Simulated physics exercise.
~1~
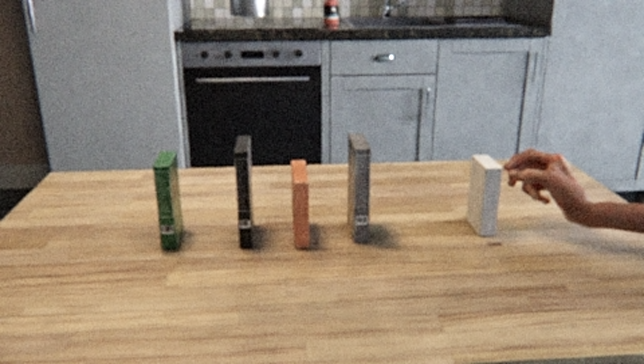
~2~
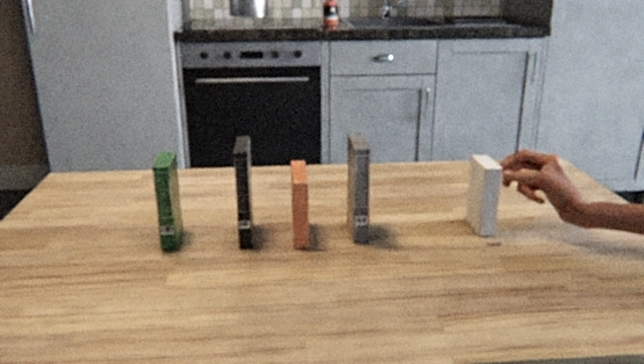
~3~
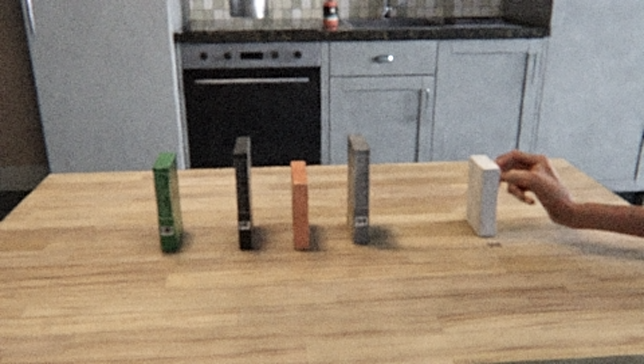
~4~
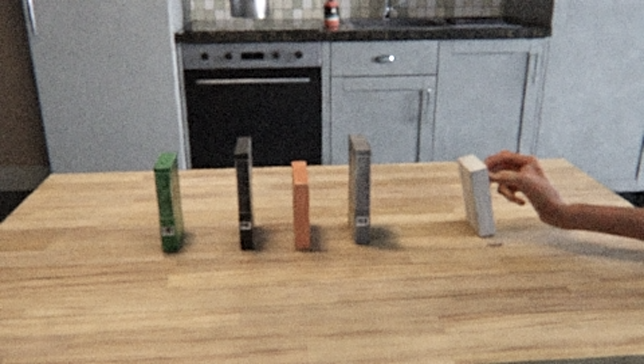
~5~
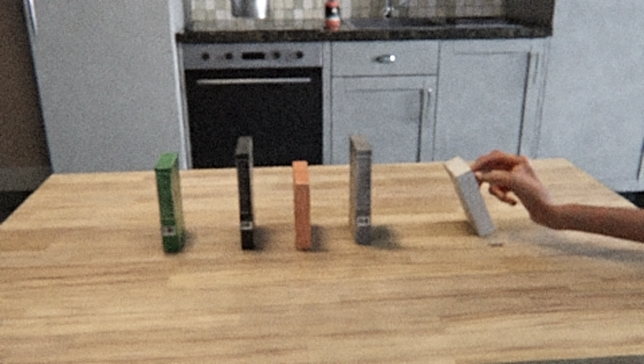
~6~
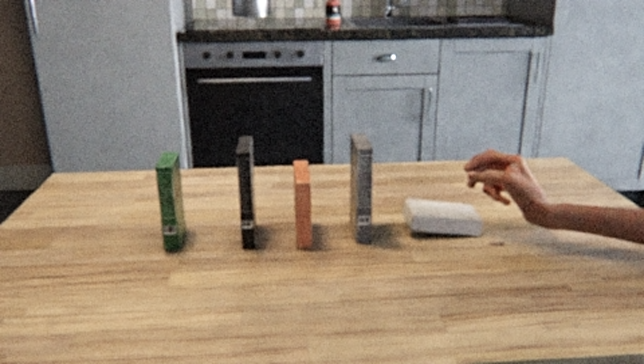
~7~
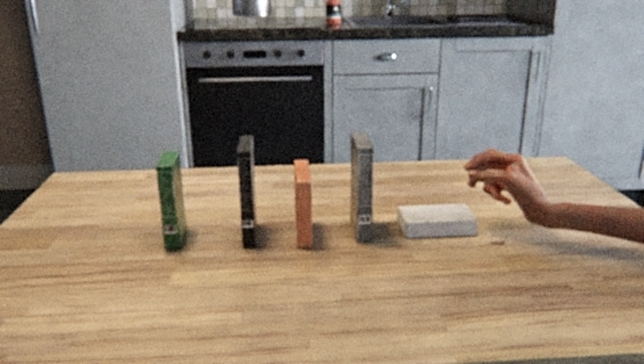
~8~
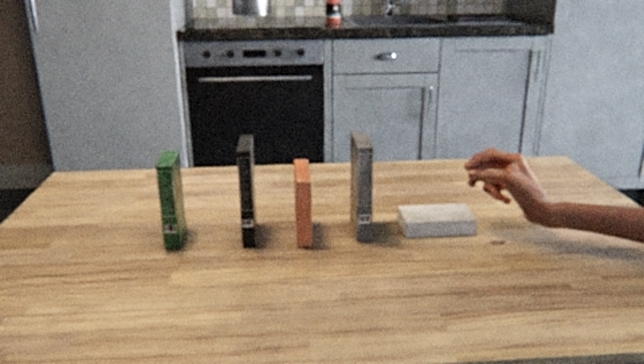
Kitchen tabletop with a hand tipping a white block leftward, the block falling flat and the four other upright pieces staying standing.
